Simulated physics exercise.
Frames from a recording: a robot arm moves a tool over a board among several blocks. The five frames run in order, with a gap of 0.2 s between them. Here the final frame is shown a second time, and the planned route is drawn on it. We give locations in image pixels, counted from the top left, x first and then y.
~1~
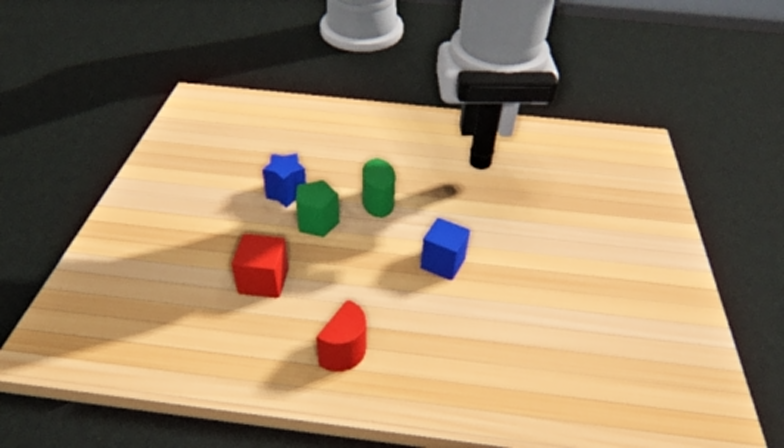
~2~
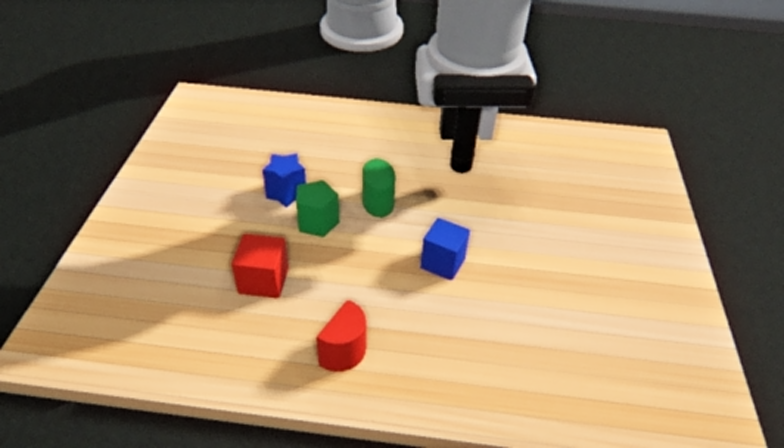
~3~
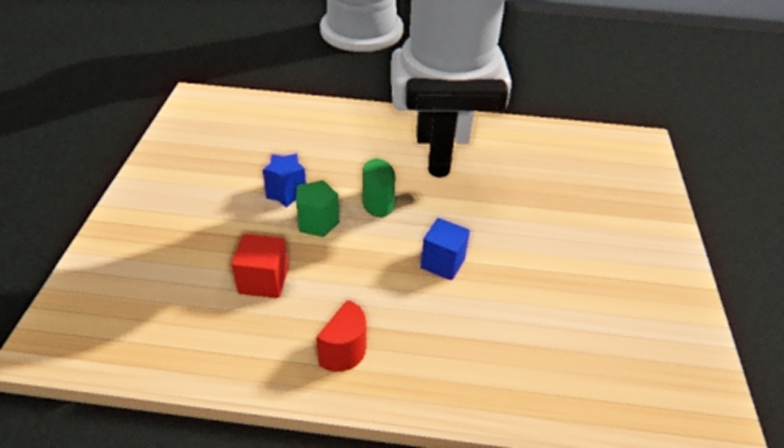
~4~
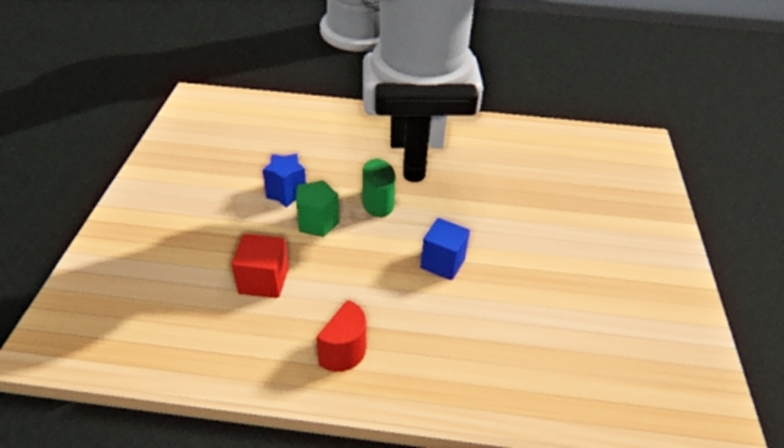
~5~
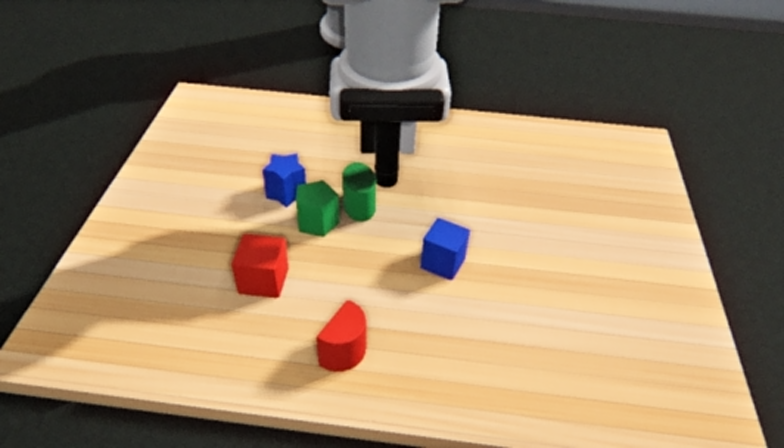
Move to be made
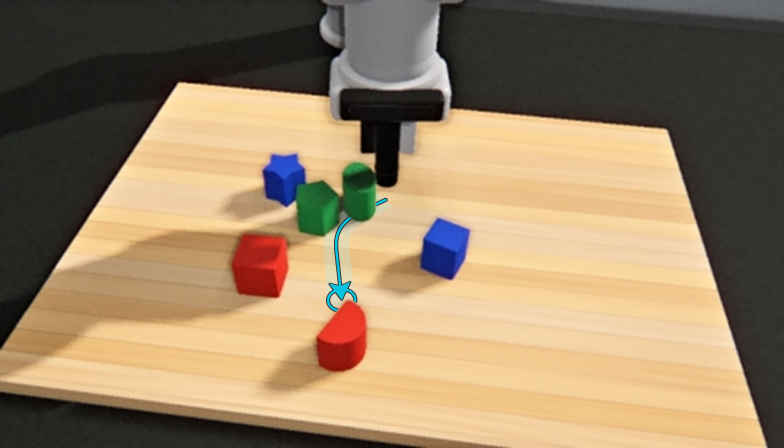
A robot arm with a black tool moves steadily leftward over the far part of a pale wooden board, seen from above at an angle by a still camera. A blue star, a green pentagonal block and a green oval sit toward the upper left, with a red cube and a red half-round block nearer and a blue cube right of centre. The tool nears the green oval, which then shifts slightly left toward the pentagonal block.
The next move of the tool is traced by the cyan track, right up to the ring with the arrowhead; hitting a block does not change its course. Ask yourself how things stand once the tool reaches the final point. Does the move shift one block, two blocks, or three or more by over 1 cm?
The count is two.
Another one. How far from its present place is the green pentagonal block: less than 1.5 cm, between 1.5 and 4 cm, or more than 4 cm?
Past 4 cm.
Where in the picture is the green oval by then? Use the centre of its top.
Its top middle: (304, 206).
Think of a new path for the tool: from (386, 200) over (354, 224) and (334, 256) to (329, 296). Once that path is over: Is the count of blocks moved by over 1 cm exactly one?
I believe not.
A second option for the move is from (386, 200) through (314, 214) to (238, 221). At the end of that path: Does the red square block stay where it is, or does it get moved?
Gets moved.
Path on the board, from (386, 200) via (346, 221) and (337, 257), ending at (342, 300).
What follows on the original path. One third of the way, tool (346, 203); green pentagonal block (279, 204), turned 25° clockwise; green oval (315, 196).
Two thirds of the way, tool (336, 239); green pentagonal block (265, 206), turned 35° clockwise; green oval (304, 206), turned 35° clockwise.
At the end, tool (341, 282); green pentagonal block (265, 206), turned 35° clockwise; red D-shaped block in place; green oval (304, 206), turned 35° clockwise.
